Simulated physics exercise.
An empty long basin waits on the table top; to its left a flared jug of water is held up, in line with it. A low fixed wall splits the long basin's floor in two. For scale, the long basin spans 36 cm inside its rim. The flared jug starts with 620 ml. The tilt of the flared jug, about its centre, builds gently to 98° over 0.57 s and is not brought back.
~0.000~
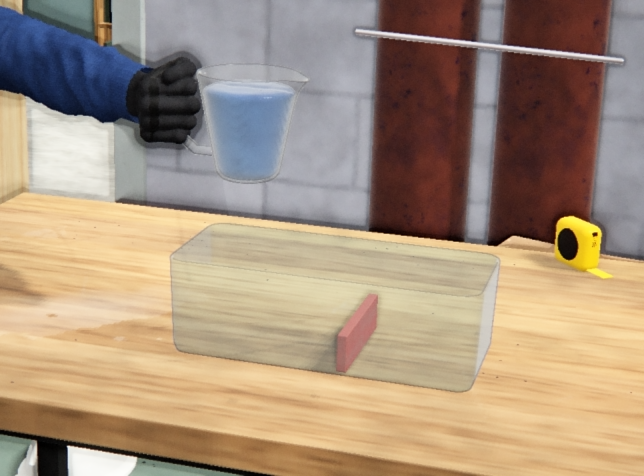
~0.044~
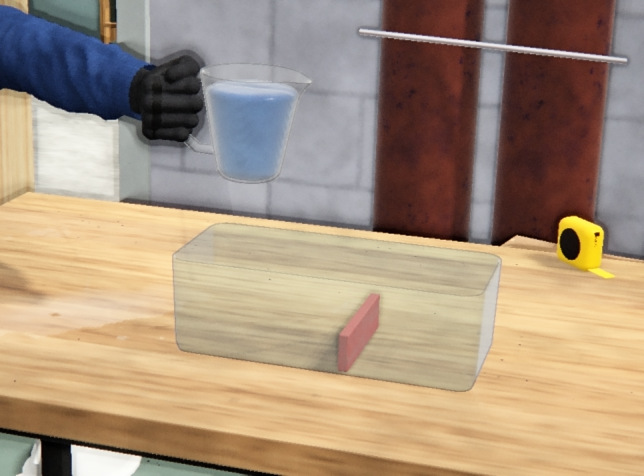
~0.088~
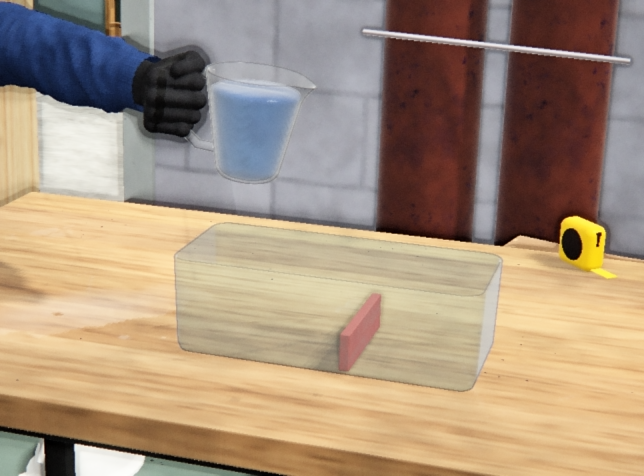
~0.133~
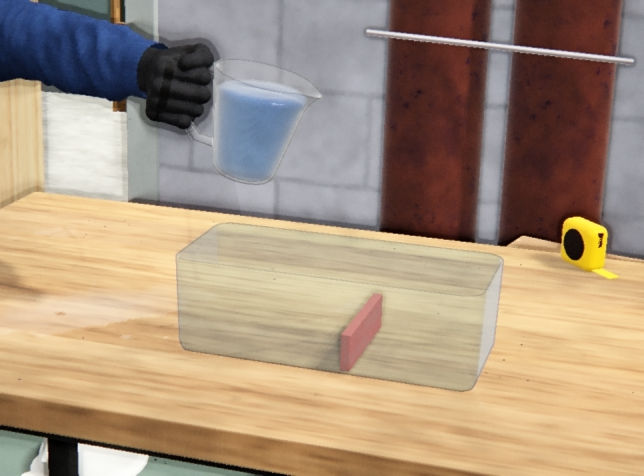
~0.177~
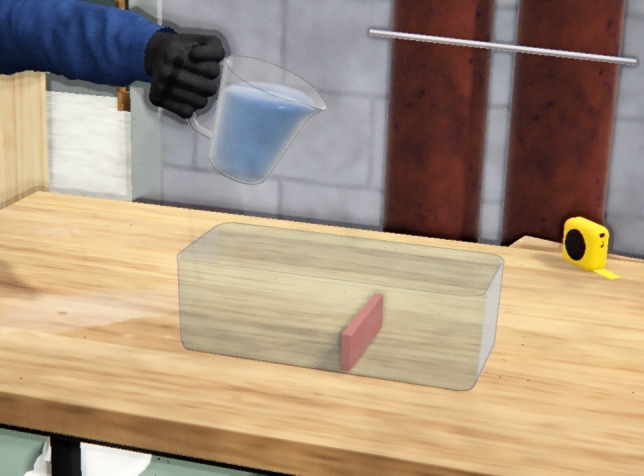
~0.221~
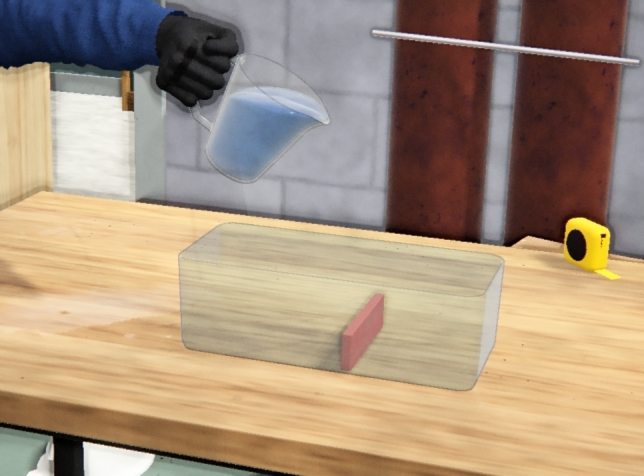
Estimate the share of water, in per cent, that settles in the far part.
About 49 per cent.
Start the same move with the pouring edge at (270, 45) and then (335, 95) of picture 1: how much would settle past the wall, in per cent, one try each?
First 5, then 90 per cent.
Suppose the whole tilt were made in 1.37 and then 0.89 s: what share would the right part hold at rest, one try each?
First 70, then 60 per cent.
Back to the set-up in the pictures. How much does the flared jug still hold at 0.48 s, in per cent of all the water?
Some 50 per cent.
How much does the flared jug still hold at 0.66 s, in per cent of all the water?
Near 12 in a hundred.
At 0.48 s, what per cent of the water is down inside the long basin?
Near 20 in a hundred.
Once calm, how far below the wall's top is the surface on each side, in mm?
Left about 34 mm, right about 30 mm.
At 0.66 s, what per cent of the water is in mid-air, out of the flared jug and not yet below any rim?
Near 18 in a hundred.
After 0.48 s the tilt is 92° and 50 per cent is still to pour, 2 is left of the wall and 17 right of it.
After 0.66 s the tilt is 98° and 12 per cent is still to pour, 32 is left of the wall and 39 right of it.
After 0.86 s the tilt is 98° and 1 per cent is still to pour, 45 is left of the wall and 49 right of it.
After 1.07 s the tilt is 98° and 0 per cent is still to pour, 49 is left of the wall and 49 right of it.
In the end 49 per cent lies left of the wall, 49 right of it and 2 outside.
